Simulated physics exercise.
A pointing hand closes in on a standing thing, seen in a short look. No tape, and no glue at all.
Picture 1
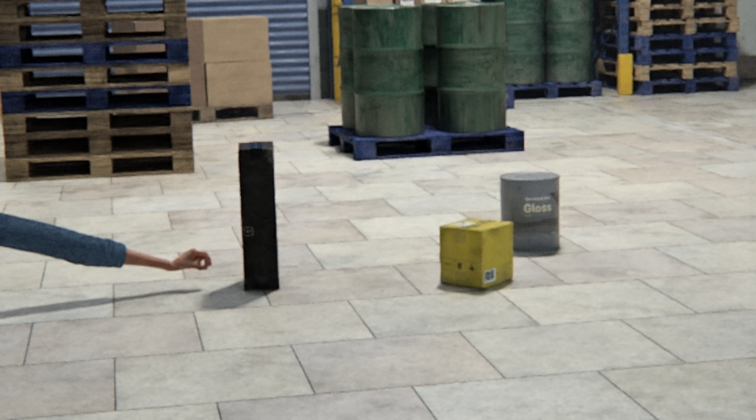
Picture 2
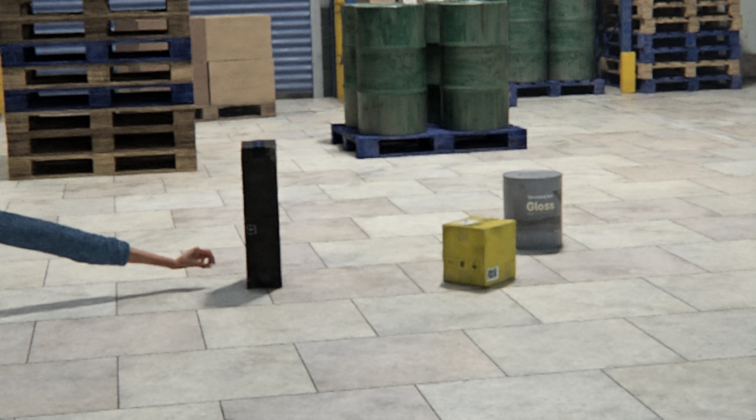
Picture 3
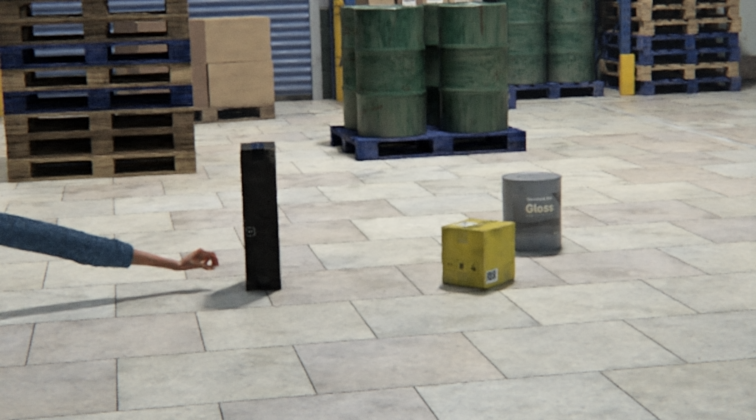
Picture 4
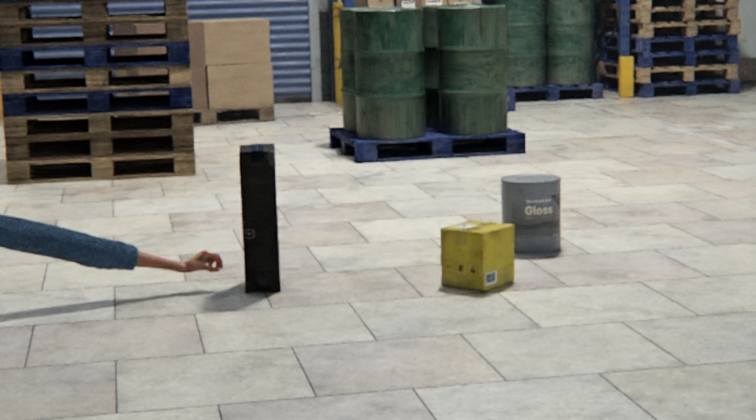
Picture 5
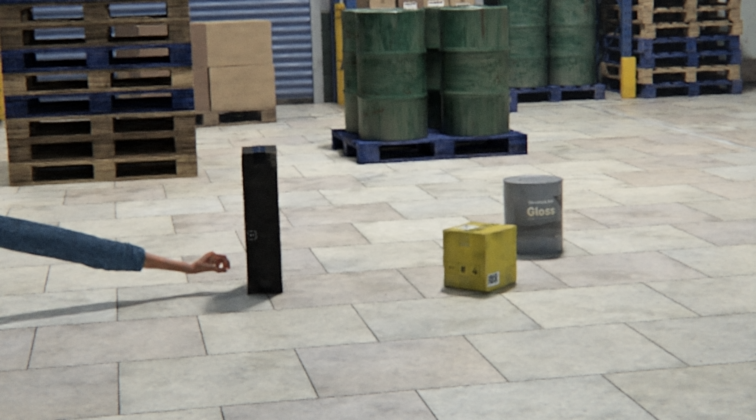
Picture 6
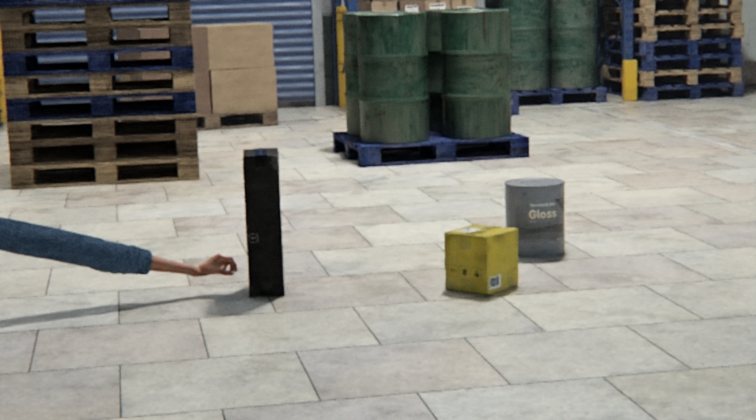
The video shows an arm in a blue sleeve reaching in from the left and moving slowly rightward toward a tall black box, which stands upright near a yellow box and a gray container on a tiled warehouse floor.
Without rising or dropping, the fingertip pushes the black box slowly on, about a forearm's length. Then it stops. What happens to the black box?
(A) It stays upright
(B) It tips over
Option A: It stays upright.
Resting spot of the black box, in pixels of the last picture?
It winds up at roughly (343, 217).
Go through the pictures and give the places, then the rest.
The first picture shows black box (259, 215).
The second picture shows black box (262, 213).
The third picture shows black box (261, 215).
The fourth picture shows black box (260, 217).
The fifth picture shows black box (262, 219).
The sixth picture shows black box (264, 222).
Then, 0.80 s on from there, black box shifted a little near (293, 220).
Then, 1.40 s on from there, black box shifted about its own width near (322, 219).
In the end, moved from the start, black box. At the end, from the last picture's camera, black box near (343, 217).
